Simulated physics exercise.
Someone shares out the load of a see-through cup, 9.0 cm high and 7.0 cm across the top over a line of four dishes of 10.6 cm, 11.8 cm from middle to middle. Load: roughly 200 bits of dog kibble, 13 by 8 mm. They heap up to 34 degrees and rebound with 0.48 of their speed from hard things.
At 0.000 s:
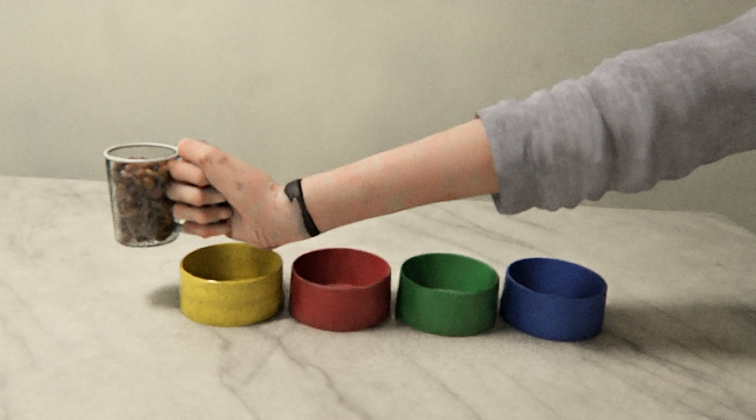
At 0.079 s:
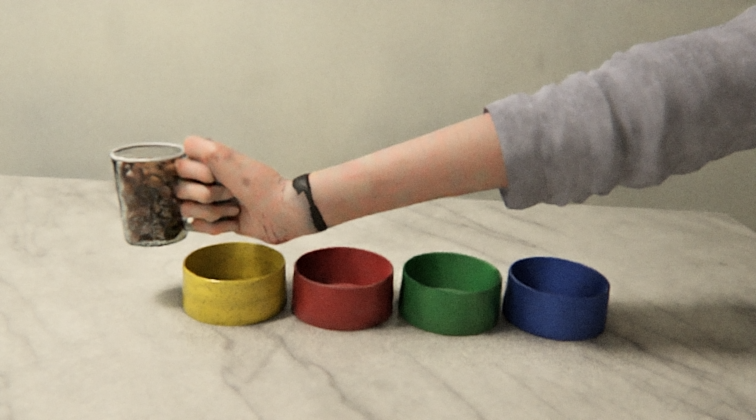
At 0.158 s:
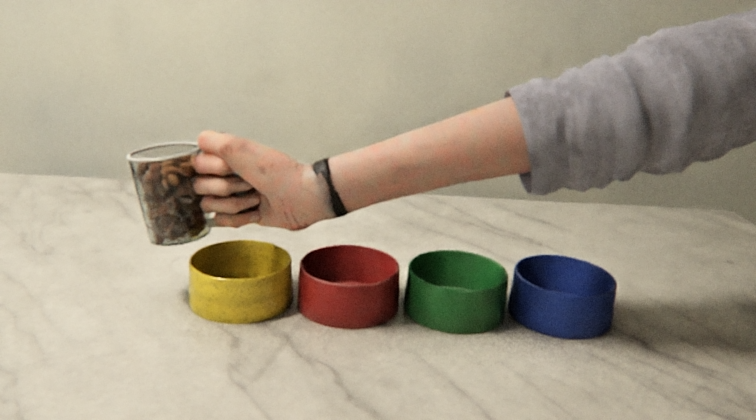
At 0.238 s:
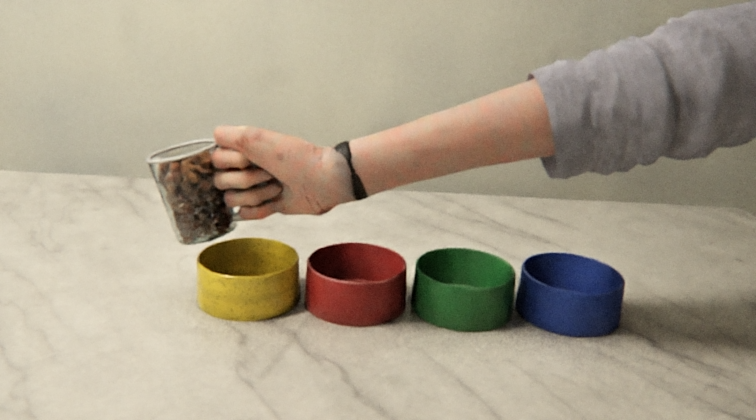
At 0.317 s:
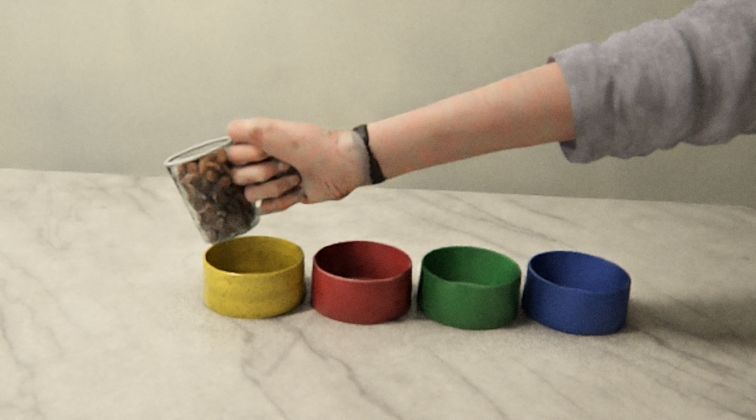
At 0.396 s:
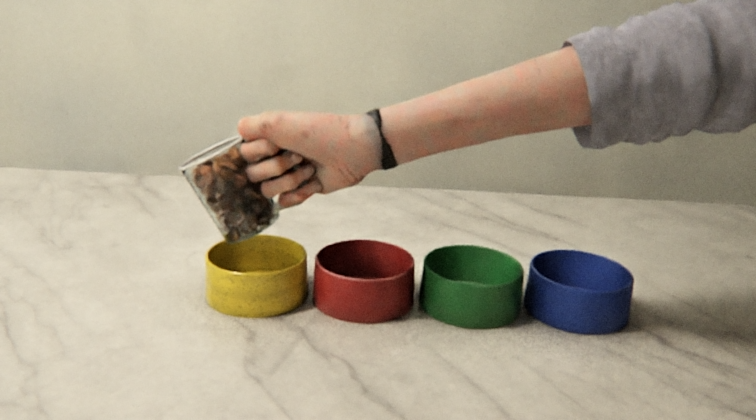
A hand holding a clear cup of brown pieces moved a short way to the right, steadily tilting the cup rightward above a yellow dish, beside red, green and blue dishes on a marble-patterned table.
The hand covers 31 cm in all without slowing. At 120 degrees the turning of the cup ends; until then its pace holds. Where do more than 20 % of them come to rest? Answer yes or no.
Red dish: Yes; blue dish: No; green dish: No; yellow dish: No; on the counter: Yes.
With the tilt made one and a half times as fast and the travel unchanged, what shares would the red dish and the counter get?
In that case red 70, counter 10.
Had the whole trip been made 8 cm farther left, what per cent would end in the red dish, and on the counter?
Then: Red 70, counter 10.
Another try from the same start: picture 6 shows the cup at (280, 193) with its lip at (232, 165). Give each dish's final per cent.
Red 60, blue 0, green 10, yellow 0.
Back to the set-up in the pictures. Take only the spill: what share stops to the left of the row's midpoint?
Roughly 60 per cent.
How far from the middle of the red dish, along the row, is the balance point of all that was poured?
About 3 cm to its right.
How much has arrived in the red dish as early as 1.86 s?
About 55 per cent by then.
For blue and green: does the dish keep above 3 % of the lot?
Blue no; green yes.
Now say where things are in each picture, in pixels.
In the first frame, cup at (145, 195), tilt 0 degrees, lip at (108, 151), moved 0.0 cm; middle of the pieces at (143, 199); yellow dish at (232, 262); red dish at (342, 267); green dish at (450, 272); blue dish at (556, 277).
In the second frame, cup at (153, 195), tilt 2 degrees, lip at (114, 152), moved 0.5 cm; middle of the pieces at (151, 199).
In the third frame, cup at (173, 194), tilt 8 degrees, lip at (131, 154), moved 1.9 cm; middle of the pieces at (171, 198).
In the fourth frame, cup at (195, 192), tilt 14 degrees, lip at (150, 157), moved 3.4 cm; middle of the pieces at (194, 197).
In the fifth frame, cup at (216, 191), tilt 21 degrees, lip at (168, 161), moved 5.0 cm; middle of the pieces at (216, 196).
In the sixth frame, cup at (233, 191), tilt 27 degrees, lip at (183, 166), moved 6.5 cm; middle of the pieces at (233, 196); yellow dish at (257, 254); red dish at (365, 259); green dish at (473, 264); blue dish at (581, 270). The cup turns about 80 degrees a second and travels 19 cm a second.
After 0.99 s, tilt 75 degrees; cup holds 100 %.
After 1.38 s, tilt 107 degrees; cup holds 85 %, red 10 %.
After 1.86 s, tilt 120 degrees; cup holds 20 %, red 55 %, green 5 %.
In the end, at 2.9 s, red 60 %, blue 0 %, green 10 %, yellow 0 %, counter 30 %.
